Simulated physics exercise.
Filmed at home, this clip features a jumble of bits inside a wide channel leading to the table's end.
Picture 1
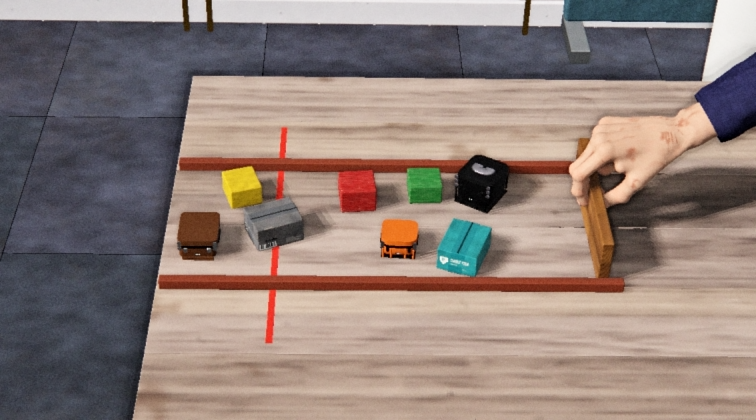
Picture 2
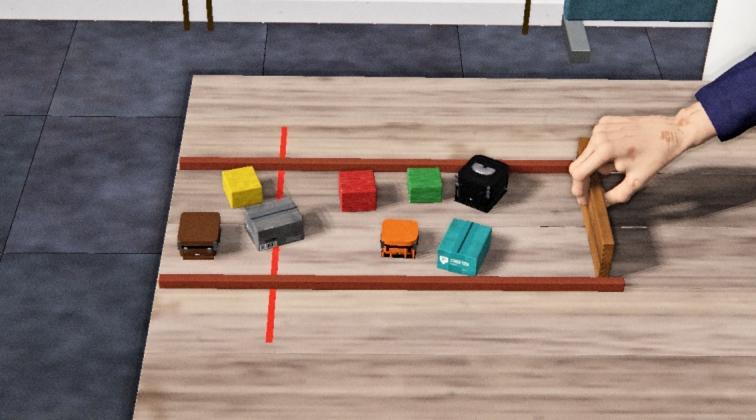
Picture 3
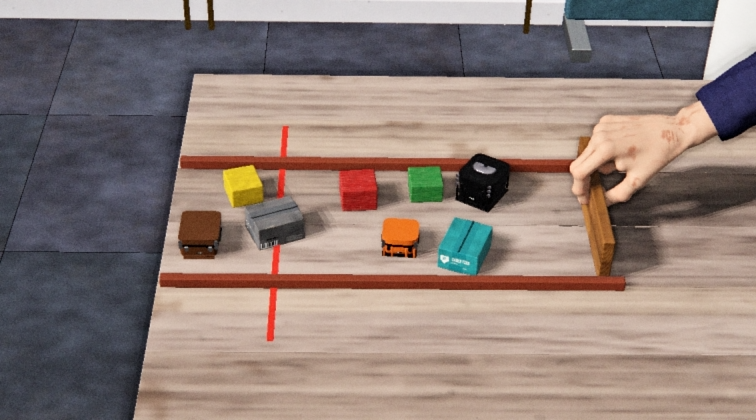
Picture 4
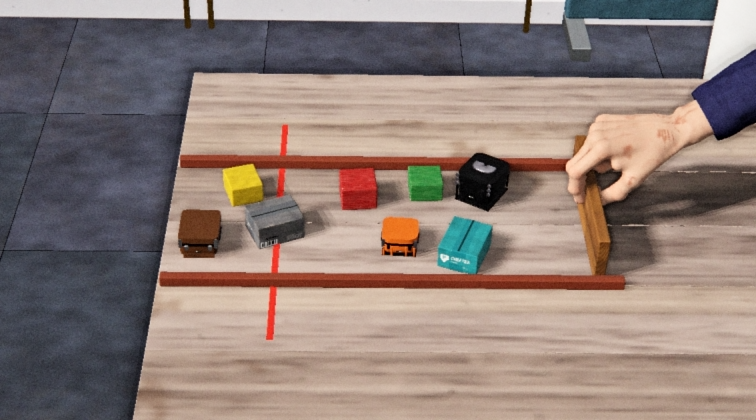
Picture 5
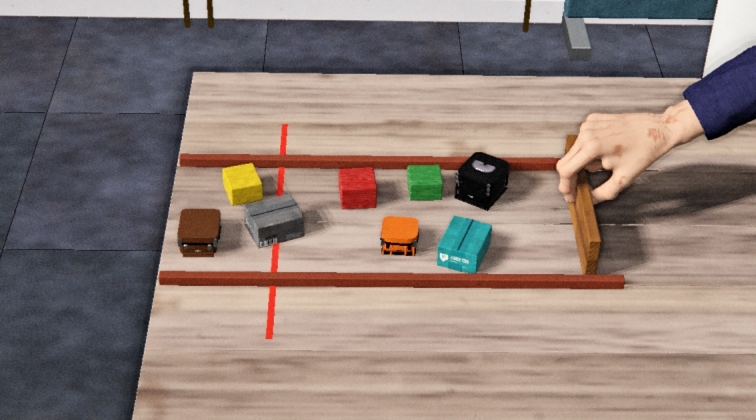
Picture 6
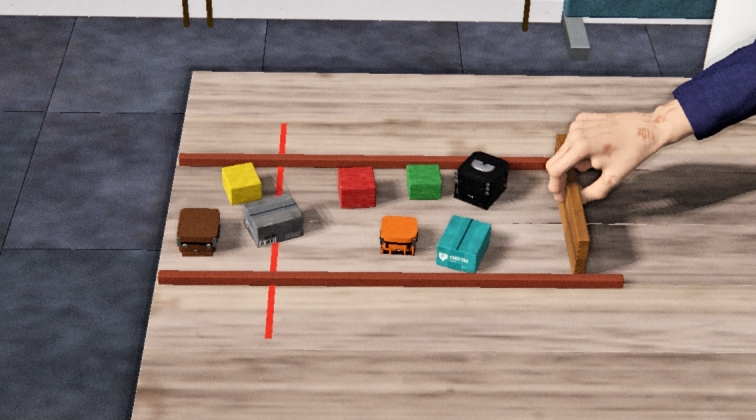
A hand held a wooden board upright at the right end of a railed channel, then slid it slightly left, while the colourful blocks and little cases between the rails stayed still.
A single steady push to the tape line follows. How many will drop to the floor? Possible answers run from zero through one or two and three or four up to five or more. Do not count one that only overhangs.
A lone one or pair goes over.
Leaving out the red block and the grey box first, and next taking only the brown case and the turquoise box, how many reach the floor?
Result: 0 in the first case, with 1 in the second.
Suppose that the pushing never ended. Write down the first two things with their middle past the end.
First the brown case, and second the yellow block.
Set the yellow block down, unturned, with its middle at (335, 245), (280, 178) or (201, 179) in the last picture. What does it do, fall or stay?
Result for the yellow block, in order - saved; not saved; not saved.
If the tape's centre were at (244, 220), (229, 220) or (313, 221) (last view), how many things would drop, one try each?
Per try in turn: 4, 4, 0.
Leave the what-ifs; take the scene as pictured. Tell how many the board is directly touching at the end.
That number would be 2.
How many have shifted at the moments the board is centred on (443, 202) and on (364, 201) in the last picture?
Up to then 5, and up to the other point 7.
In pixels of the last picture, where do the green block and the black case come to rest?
(224, 180) and (259, 183), roughly.
Early on, none off yet; brown case at rest near (199, 232); yellow block at rest near (242, 184); grey box at rest near (274, 220).
A while later, none off yet; brown case at rest near (199, 232); yellow block moving near (238, 183); grey box travelled a little near (260, 219).
Finally, the number that fall off is one or two; lost, yellow block and brown case.
